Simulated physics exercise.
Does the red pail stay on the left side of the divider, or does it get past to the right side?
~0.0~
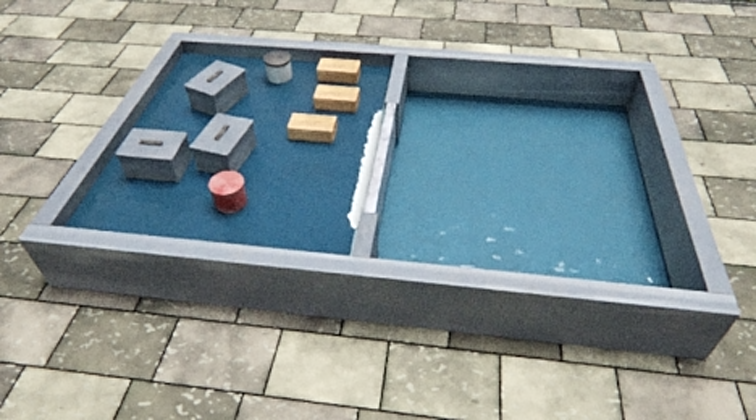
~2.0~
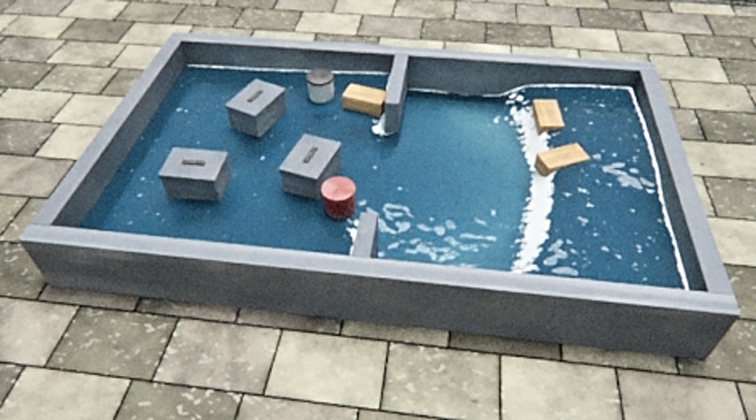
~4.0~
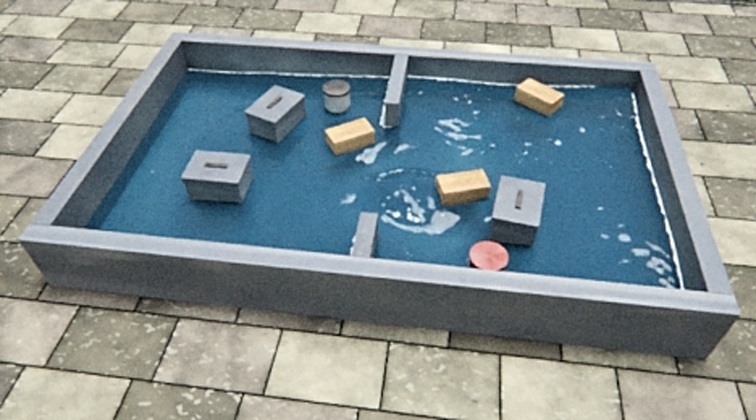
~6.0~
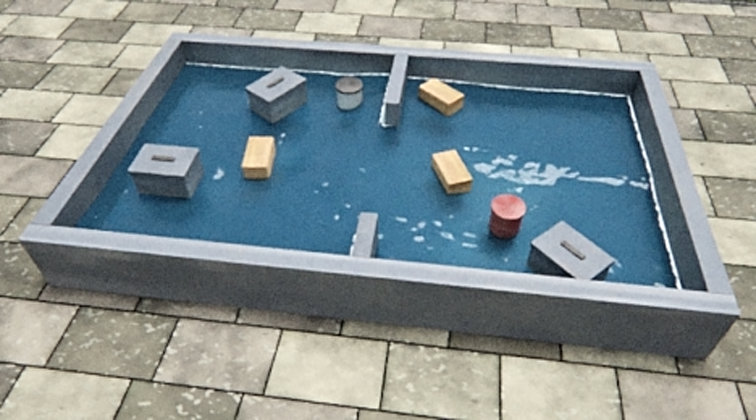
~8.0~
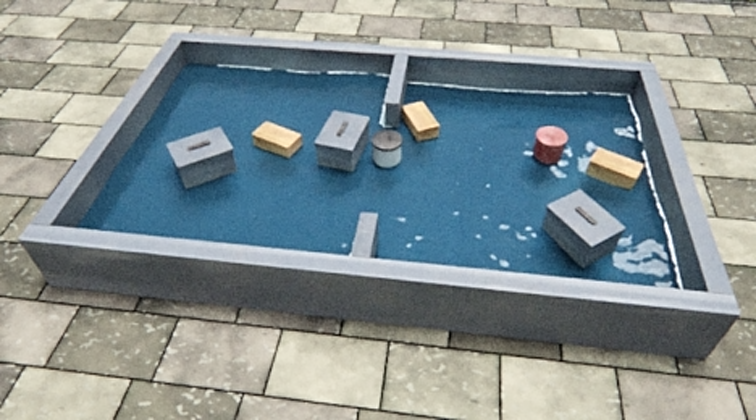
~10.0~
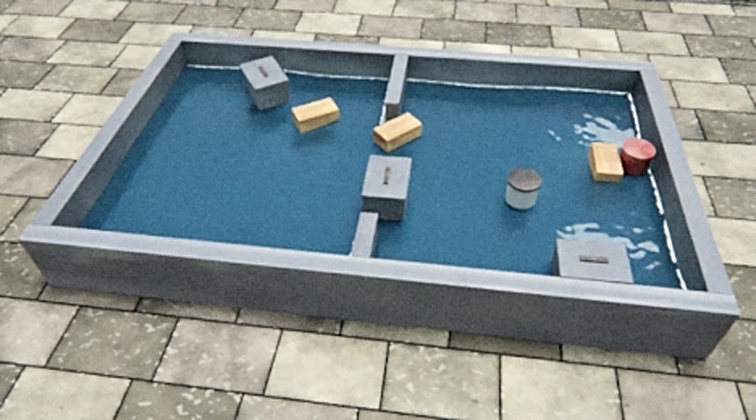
The red pail gets past the divider, floating through the gap and ending up near the right wall.
